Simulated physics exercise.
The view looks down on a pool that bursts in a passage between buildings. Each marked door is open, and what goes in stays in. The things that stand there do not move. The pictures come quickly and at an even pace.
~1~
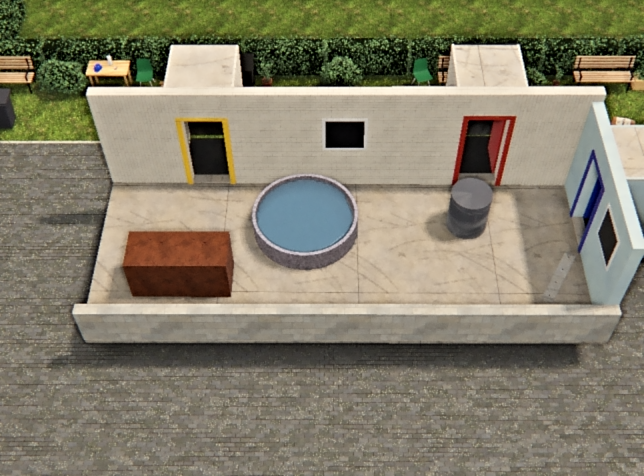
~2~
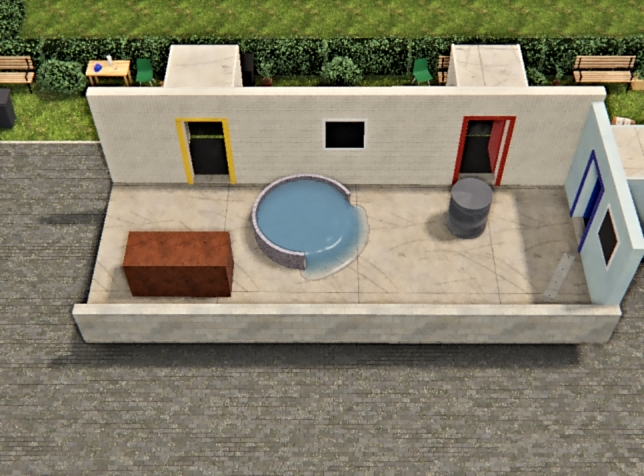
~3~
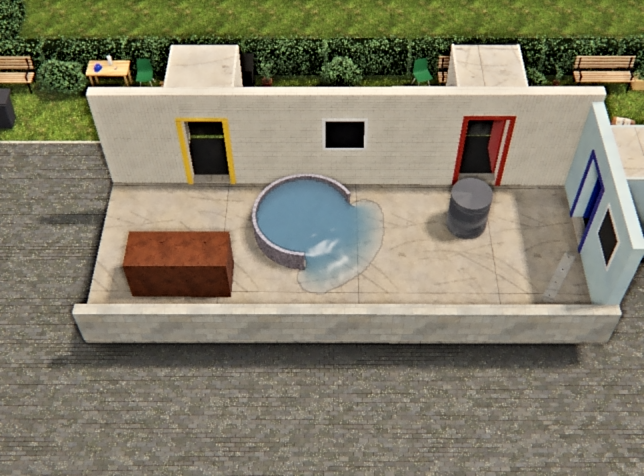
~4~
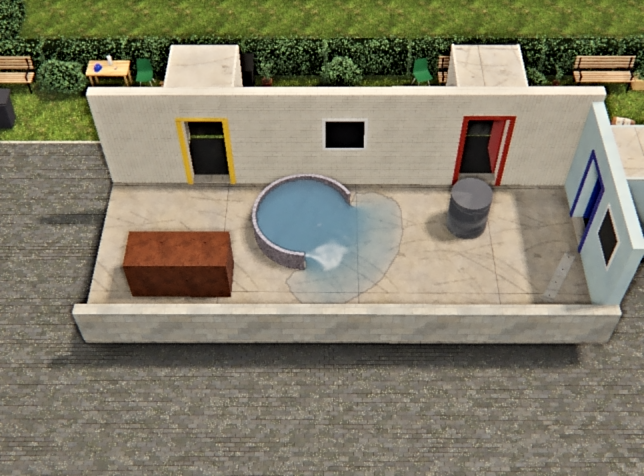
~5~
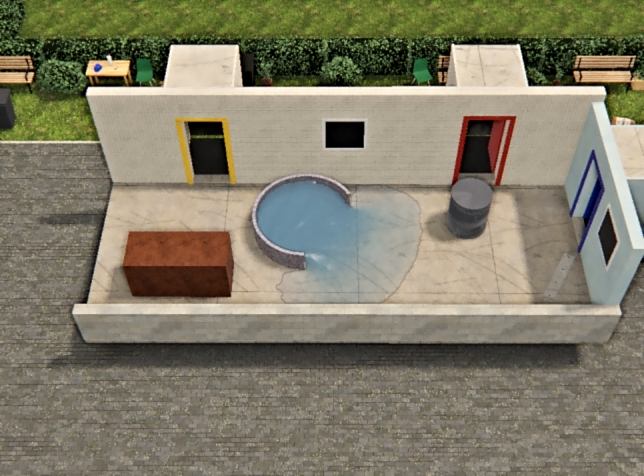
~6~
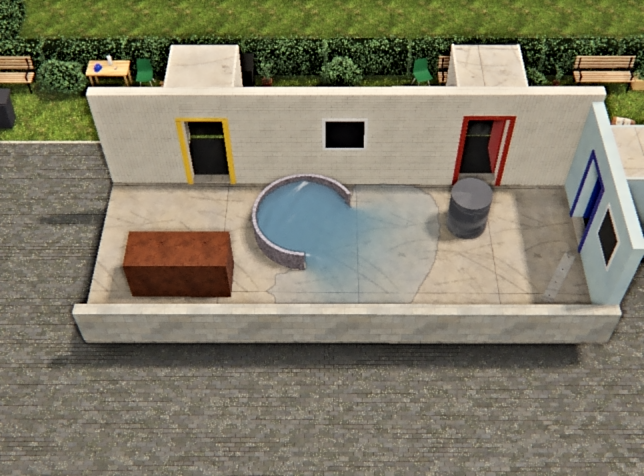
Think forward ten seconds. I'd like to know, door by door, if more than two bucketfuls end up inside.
Red door: Up to two buckets, blue door: Above two buckets, yellow door: Up to two buckets.
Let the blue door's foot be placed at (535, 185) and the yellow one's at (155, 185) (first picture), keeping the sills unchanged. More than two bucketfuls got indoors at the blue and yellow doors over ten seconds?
Result - the blue door exceeds the limit while the yellow door stays within limits.
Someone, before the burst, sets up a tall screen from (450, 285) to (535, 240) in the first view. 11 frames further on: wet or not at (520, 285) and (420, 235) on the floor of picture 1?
In that order: Free of water, covered.
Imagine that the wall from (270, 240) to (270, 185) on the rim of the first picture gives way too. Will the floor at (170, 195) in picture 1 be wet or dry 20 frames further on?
Result: Reached.
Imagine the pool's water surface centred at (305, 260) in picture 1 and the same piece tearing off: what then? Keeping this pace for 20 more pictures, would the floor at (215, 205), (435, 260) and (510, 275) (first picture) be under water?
Bone-dry, soaked, soaked.
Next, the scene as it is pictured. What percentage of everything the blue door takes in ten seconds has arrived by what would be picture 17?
That share would be near 0 %.
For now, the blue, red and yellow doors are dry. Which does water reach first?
Result: The door marked red.
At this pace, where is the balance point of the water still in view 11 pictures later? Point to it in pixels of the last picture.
(384, 257).
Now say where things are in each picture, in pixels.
In the first picture, the round tank at (305, 215) is whole and still.
In the second picture, the front is at a hidden place, out from the gap at (348, 243).
In the third picture, water pours out at (348, 244) and has run to (373, 205).
In the fourth picture, the front is at (388, 201), out from the gap at (348, 245).
In the fifth picture, water pours out at (348, 245) and has run to (411, 201).
In the sixth picture, the front is at (427, 199), out from the gap at (348, 245).
A moment on, water covers 35 % of the floor; the red door wet at the sill, nothing in, the blue door not reached, the yellow door not reached.
Next, water covers 45 % of the floor; the red door wet at the sill, nothing in, the blue door not reached, the yellow door not reached.
Then, water covers 60 % of the floor; the red door wet at the sill, nothing in, the blue door wet at the sill, nothing in, the yellow door not reached.
Later, water covers 70 % of the floor; the red door wet at the sill, nothing in, the blue door over two buckets in, the yellow door not reached.
In the end, water covers 70 % of the floor; the red door wet at the sill, nothing in, the blue door far over two buckets in, the yellow door wet at the sill, nothing in.
